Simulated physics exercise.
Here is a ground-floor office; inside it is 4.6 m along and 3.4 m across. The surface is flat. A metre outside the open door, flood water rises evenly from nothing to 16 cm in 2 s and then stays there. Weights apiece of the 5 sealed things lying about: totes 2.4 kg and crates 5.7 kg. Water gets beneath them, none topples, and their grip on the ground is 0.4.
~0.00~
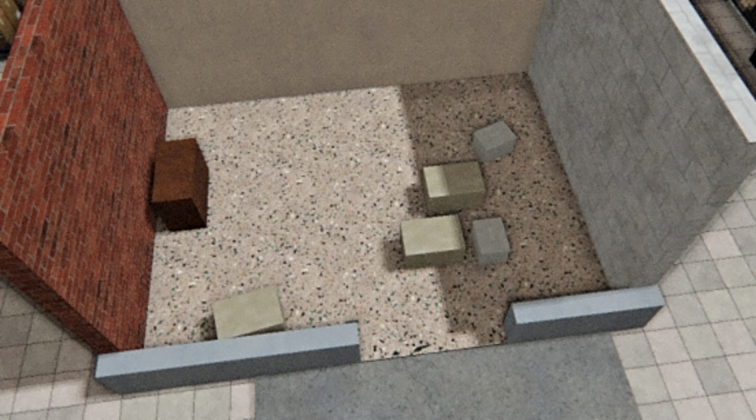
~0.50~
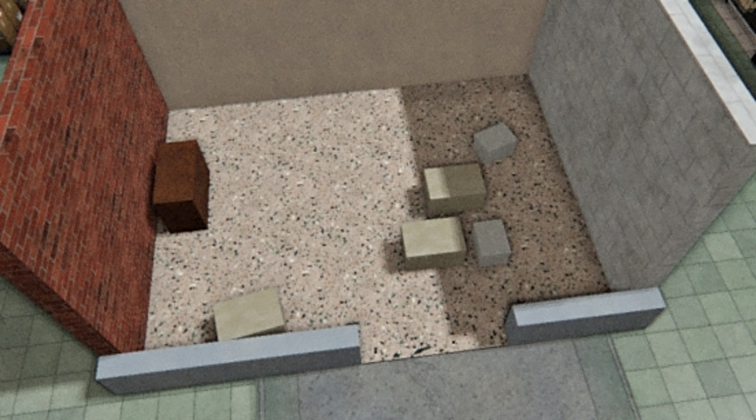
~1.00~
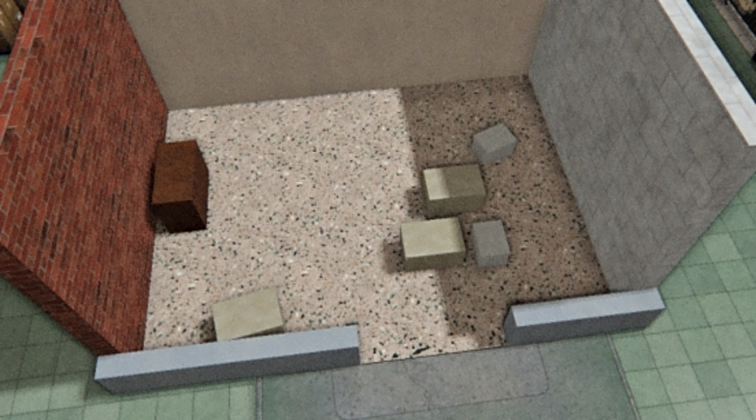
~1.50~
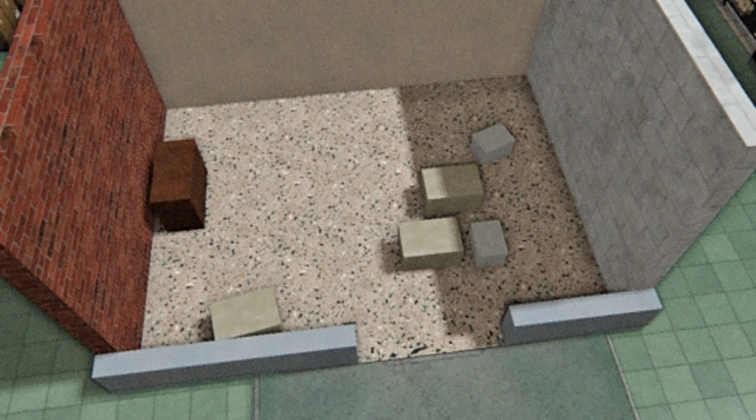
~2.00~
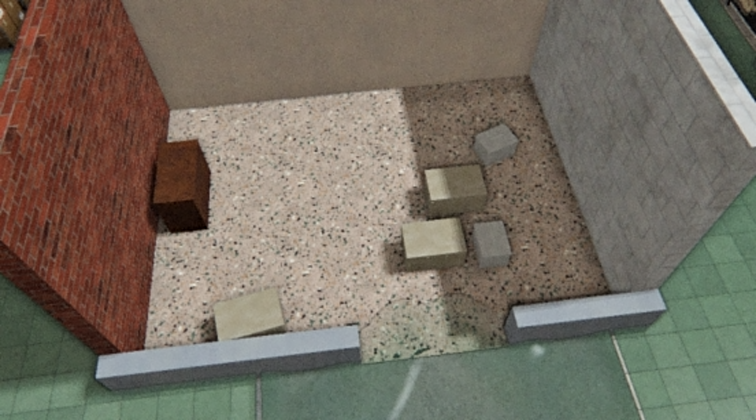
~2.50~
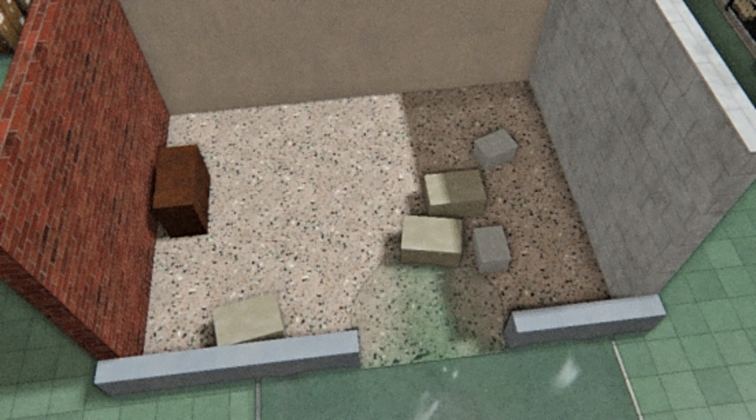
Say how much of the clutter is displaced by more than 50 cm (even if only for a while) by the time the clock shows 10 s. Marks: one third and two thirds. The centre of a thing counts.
It is at least two thirds.
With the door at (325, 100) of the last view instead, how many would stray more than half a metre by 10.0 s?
In that case 5 of them.
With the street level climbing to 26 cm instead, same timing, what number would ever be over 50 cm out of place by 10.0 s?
Then 5.
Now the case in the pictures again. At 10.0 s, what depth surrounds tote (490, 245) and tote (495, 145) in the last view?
About 4 and 10 cm.
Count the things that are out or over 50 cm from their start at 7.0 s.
By then 4.
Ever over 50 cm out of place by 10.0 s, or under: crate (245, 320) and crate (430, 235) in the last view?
In turn: Under, past it.
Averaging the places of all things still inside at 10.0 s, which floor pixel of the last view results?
At about (434, 194).
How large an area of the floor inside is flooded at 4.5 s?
Some 11.5 m2.
After 3.5 s 1 of 5 are over 50 cm from their spots; 1 afloat.
After 4.5 s 4 of 5 are over 50 cm from their spots; 1 afloat.
After 7.0 s 4 of 5 are over 50 cm from their spots; 3 afloat.
After 10.0 s 4 of 5 are over 50 cm from their spots, and 4 have been at some point; 4 afloat.
